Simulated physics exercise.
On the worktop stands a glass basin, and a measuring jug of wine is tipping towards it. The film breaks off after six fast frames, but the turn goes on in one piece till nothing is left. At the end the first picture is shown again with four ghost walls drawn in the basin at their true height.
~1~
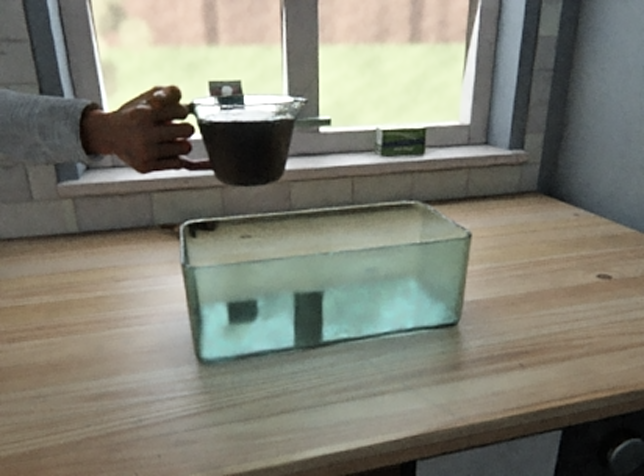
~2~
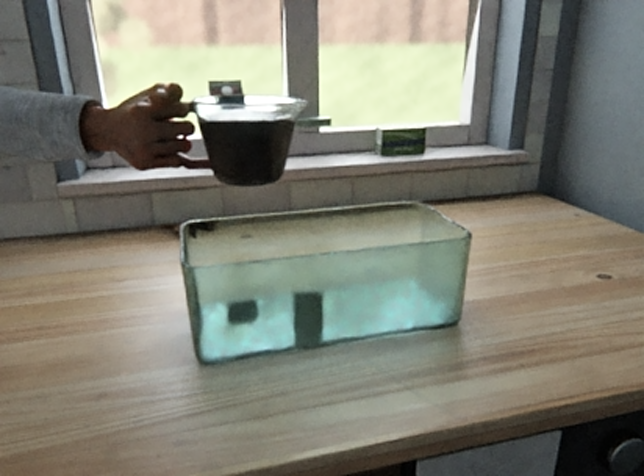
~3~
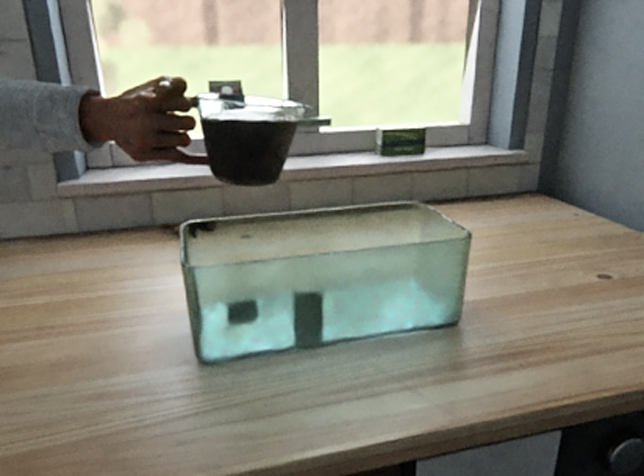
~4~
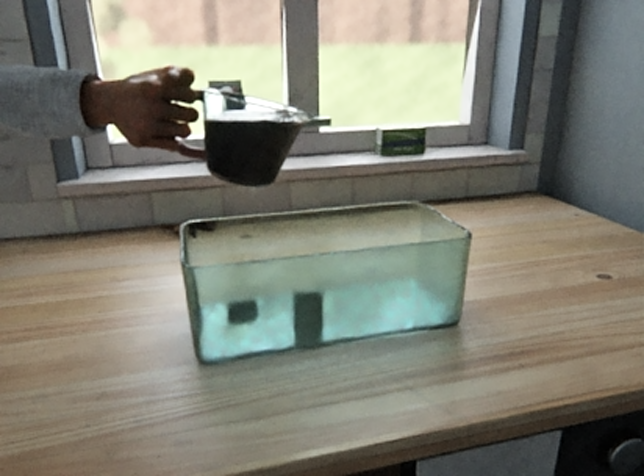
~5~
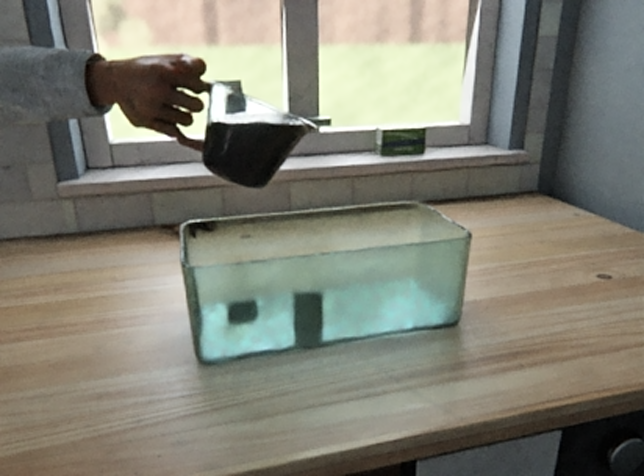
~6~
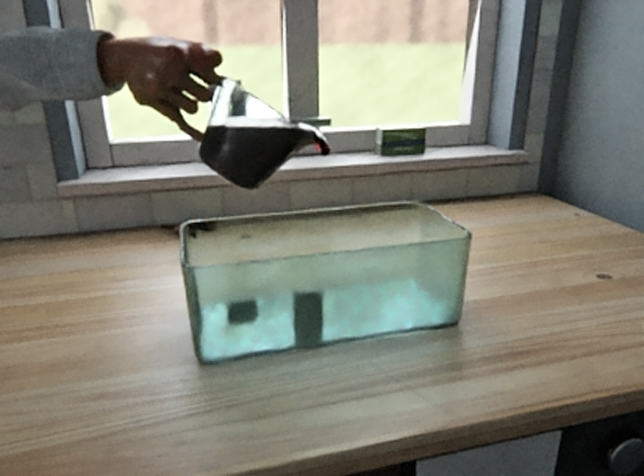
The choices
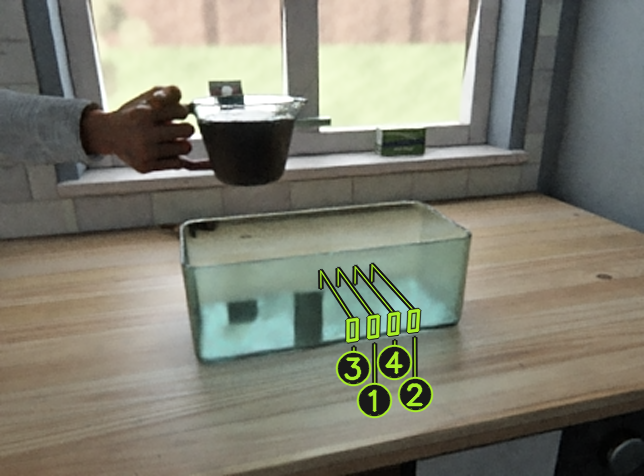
A hand tilts a jug of dark wine above a glass basin until wine reaches the lip.
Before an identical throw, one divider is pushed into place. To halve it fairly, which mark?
Take 1.
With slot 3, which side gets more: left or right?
More ends on the right.
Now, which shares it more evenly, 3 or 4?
3.
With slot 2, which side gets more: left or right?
The left one.
On the marked copy, 1 at (374, 344); 2 at (414, 337); 3 at (353, 347); 4 at (394, 340).
With 1, about 54 % ends left of the wall and 46 % right of it.
With 2, about 88 % ends left of the wall and 11 % right of it.
With 3, about 20 % ends left of the wall and 79 % right of it.
With 4, about 87 % ends left of the wall and 11 % right of it.
